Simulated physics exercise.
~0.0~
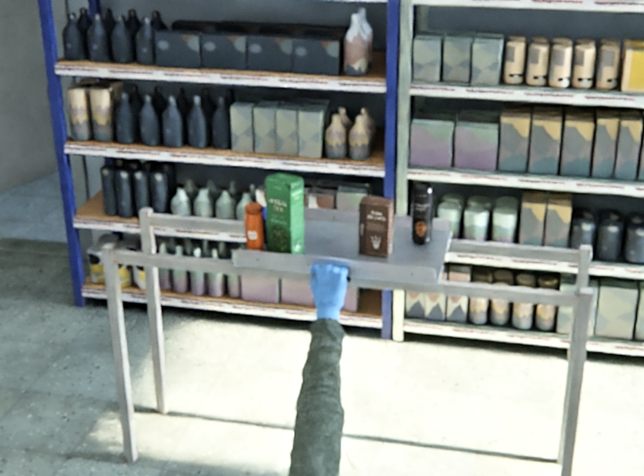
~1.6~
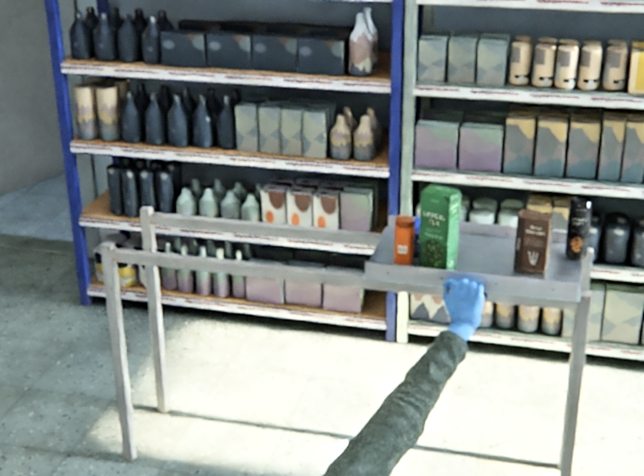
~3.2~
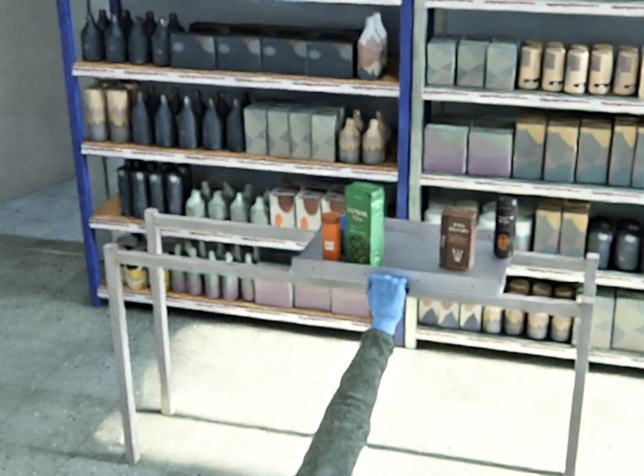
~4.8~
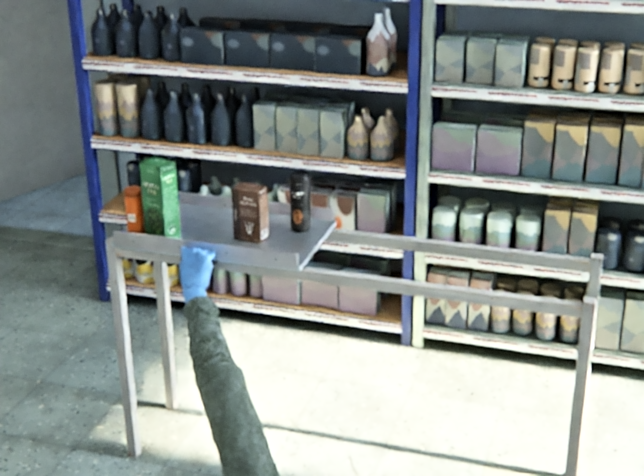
A grey tray carrying a green carton, a brown carton, an orange bottle and a black can slid right along a metal frame, pushed by a blue-gloved hand, then moved back left to the far end, everything still upright.
